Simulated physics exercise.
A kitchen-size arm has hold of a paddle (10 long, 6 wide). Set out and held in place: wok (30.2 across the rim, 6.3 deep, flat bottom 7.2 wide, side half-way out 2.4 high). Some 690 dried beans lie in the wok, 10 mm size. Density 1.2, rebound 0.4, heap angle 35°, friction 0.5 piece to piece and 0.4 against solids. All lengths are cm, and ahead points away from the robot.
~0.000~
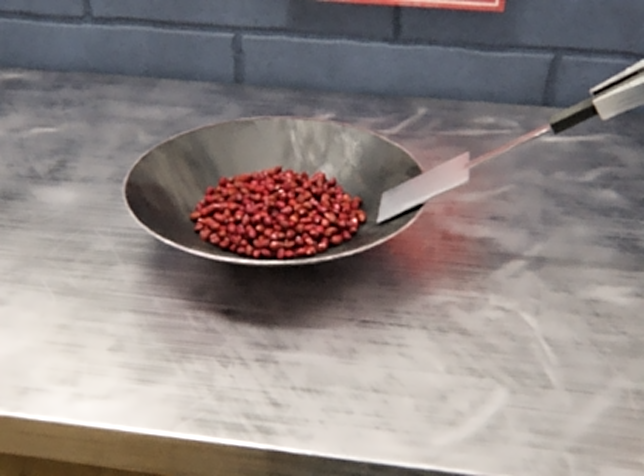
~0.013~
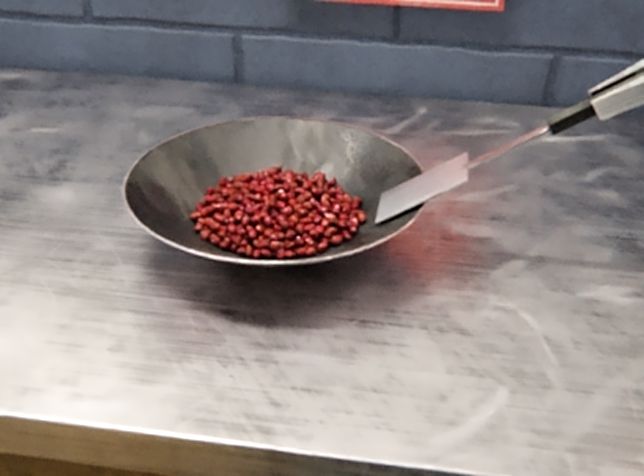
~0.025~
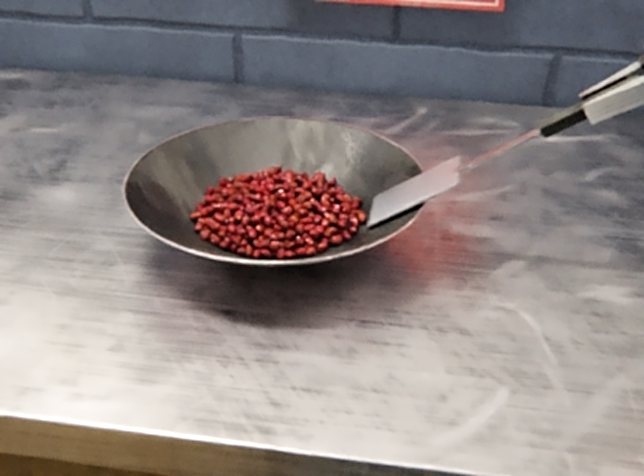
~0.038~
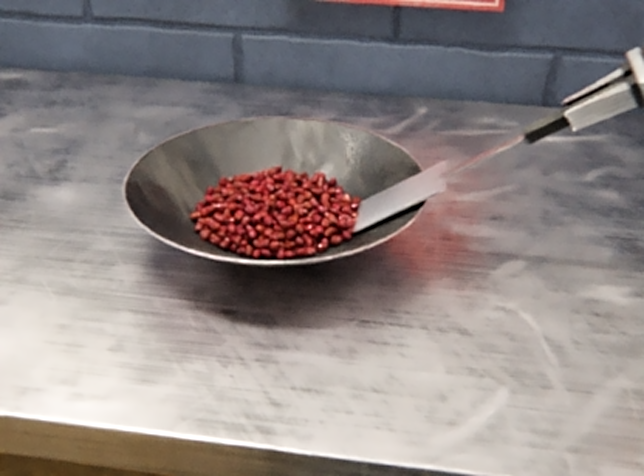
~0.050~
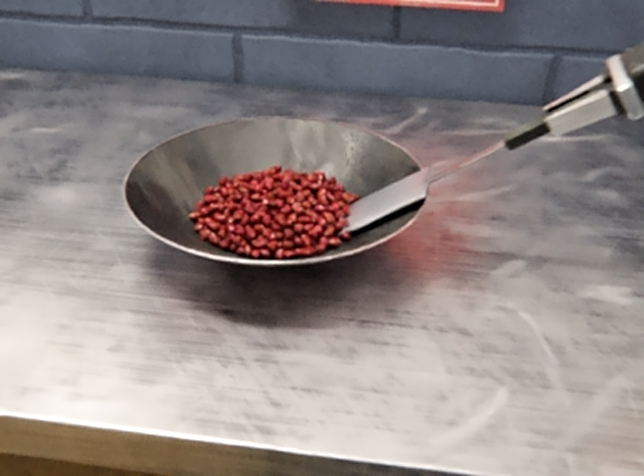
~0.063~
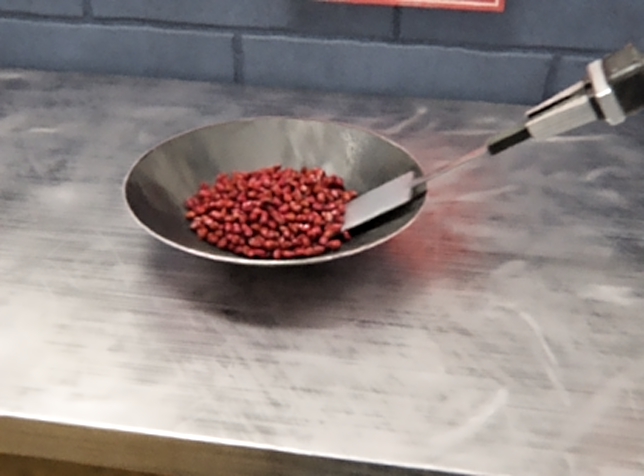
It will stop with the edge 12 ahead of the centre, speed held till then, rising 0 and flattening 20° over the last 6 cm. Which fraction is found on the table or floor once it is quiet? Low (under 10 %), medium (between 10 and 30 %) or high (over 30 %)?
Share on the table or floor: High (over 30 %).
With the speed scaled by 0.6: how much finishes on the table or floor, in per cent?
Some 25 per cent.
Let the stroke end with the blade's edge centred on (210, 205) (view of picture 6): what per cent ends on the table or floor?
Some 15 per cent.
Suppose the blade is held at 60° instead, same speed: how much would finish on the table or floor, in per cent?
It would be near 45 per cent.
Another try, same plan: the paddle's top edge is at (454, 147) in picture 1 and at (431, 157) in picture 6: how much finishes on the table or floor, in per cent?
About 20 per cent.
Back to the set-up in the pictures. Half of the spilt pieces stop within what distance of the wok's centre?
Some 34 cm.
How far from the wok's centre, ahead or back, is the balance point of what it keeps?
Some 3.0 cm ahead.
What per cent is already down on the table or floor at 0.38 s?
Roughly 30 per cent.
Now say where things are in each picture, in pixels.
The first picture shows the paddle top edge at (469, 166), sloping 34°; upper third of the load around (278, 205), from x 195 to 360, top at y 170; 689 in the wok.
The second picture shows the paddle top edge at (468, 166), sloping 34°; upper third of the load around (278, 205), from x 195 to 360, top at y 170.
The third picture shows the paddle top edge at (460, 170), sloping 34°; upper third of the load around (278, 205), from x 195 to 360, top at y 170.
The fourth picture shows the paddle top edge at (444, 176), sloping 34°; upper third of the load around (278, 205), from x 195 to 355, top at y 170.
The fifth picture shows the paddle top edge at (428, 181), sloping 34°; upper third of the load around (278, 203), from x 195 to 355, top at y 170.
The sixth picture shows the paddle top edge at (411, 186), sloping 34°; upper third of the load around (274, 200), from x 190 to 350, top at y 170; 689 in the wok.
After 0.11 s, sloping 34°, highest piece 7 above the table; 689 in the wok.
After 0.16 s, sloping 31°, highest piece 10 above the table; 671 in the wok, 18 on the blade or in flight.
After 0.38 s, sloping 14°, highest piece 7 above the table; 423 in the wok, 191 on the table or floor, 75 on the blade or in flight.
After 1.43 s, sloping 14°, highest piece 7 above the table; 422 in the wok, 267 on the table or floor.
In the end, 422 in the wok, 267 on the table or floor. That is 39 % on the table or floor.
